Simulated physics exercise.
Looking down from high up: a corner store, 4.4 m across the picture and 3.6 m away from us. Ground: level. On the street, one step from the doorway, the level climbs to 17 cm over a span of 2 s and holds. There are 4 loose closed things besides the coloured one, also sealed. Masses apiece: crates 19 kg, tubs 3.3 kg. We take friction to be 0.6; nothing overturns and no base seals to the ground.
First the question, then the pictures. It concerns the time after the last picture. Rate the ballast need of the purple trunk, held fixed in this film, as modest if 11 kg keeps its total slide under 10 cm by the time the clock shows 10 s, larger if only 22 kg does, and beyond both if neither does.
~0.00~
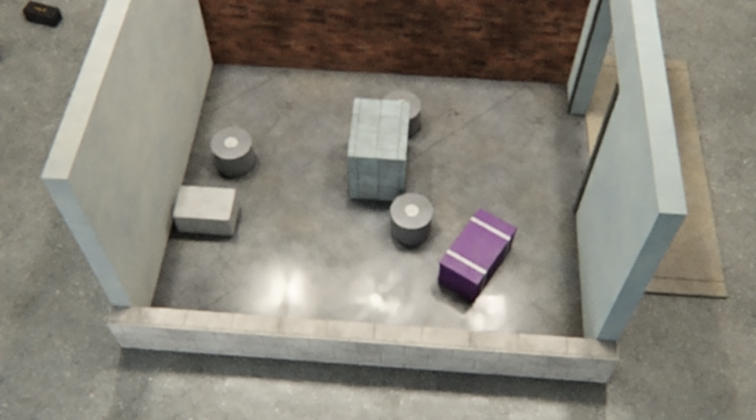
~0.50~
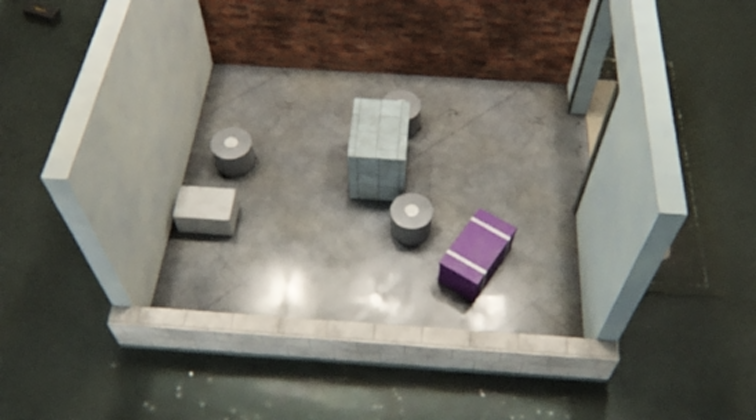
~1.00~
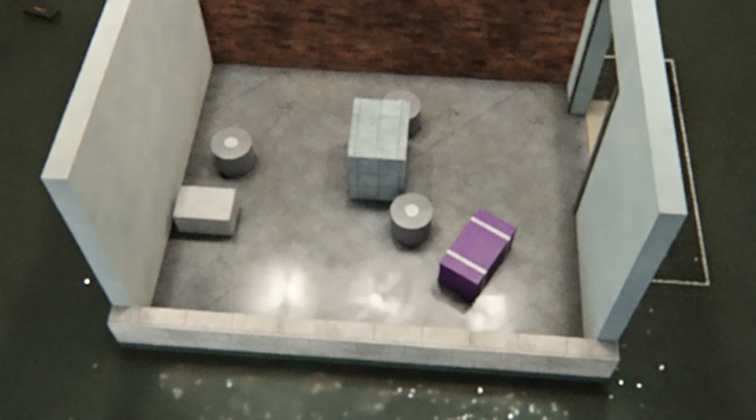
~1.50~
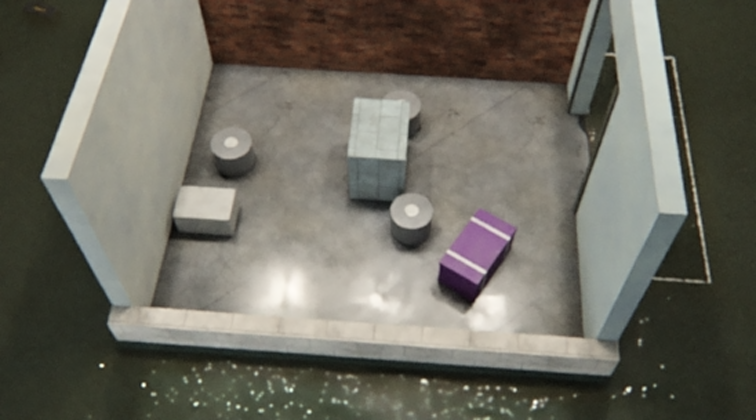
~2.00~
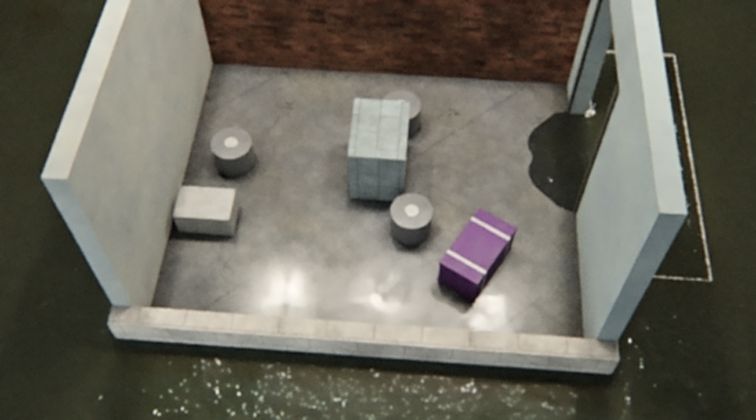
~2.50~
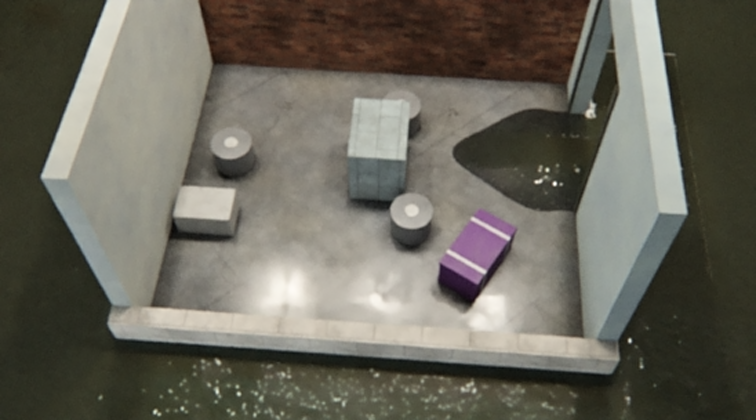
Ballast need: Larger.
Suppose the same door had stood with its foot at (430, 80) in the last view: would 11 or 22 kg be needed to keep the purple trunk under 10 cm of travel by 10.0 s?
With that change, both options fail.
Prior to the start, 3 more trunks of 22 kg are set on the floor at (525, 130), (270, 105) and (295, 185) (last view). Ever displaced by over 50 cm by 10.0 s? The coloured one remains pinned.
Spot one crosses the limit, spot two crosses the limit, spot three stays inside.
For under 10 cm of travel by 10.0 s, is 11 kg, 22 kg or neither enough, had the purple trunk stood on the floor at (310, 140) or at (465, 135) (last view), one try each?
Taking them in turn, neither mass keeps it, and neither mass keeps it.
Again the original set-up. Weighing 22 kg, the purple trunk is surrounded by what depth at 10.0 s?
Around 5 cm.
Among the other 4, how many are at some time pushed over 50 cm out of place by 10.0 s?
Tally: 4.
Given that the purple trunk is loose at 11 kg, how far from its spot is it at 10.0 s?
Shift: Roughly 30 cm.
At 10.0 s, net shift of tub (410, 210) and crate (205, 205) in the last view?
They've ended up 250 cm and 50 cm away, in that order.
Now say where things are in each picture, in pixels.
The first frame shows the purple trunk at (479, 245), on the bottom; water covers 0.0 m2; 0 of 5 have shifted.
The second frame shows the purple trunk at (479, 245) rests on the ground; 0.0 m2 under water; 0 of 5 have shifted.
The third frame shows the purple trunk at (479, 245), on the bottom; water covers 0.0 m2; 0 of 5 have shifted.
The fourth frame shows the purple trunk at (479, 245) rests on the ground; water covers 0.0 m2; 0 of 5 have shifted.
The fifth frame shows the purple trunk at (479, 245) rests on the ground; 0.5 m2 under water; 0 of 5 have shifted.
The sixth frame shows the purple trunk at (479, 245), on the bottom; water covers 1.3 m2; 0 of 5 have shifted.
After 3.5 s the purple trunk would be 0 cm from its start with 11 kg and 0 cm from its start with 22 kg; 1 cm of water round it then.
After 4.5 s the purple trunk would be 0 cm from its start with 11 kg and 0 cm from its start with 22 kg; 2 cm of water round it then.
After 7.0 s the purple trunk would be 2 cm from its start with 11 kg and 0 cm from its start with 22 kg; 3 cm of water round it then.
After 10.0 s the purple trunk would be 29 cm from its start with 11 kg and 0 cm from its start with 22 kg; 5 cm of water round it then.
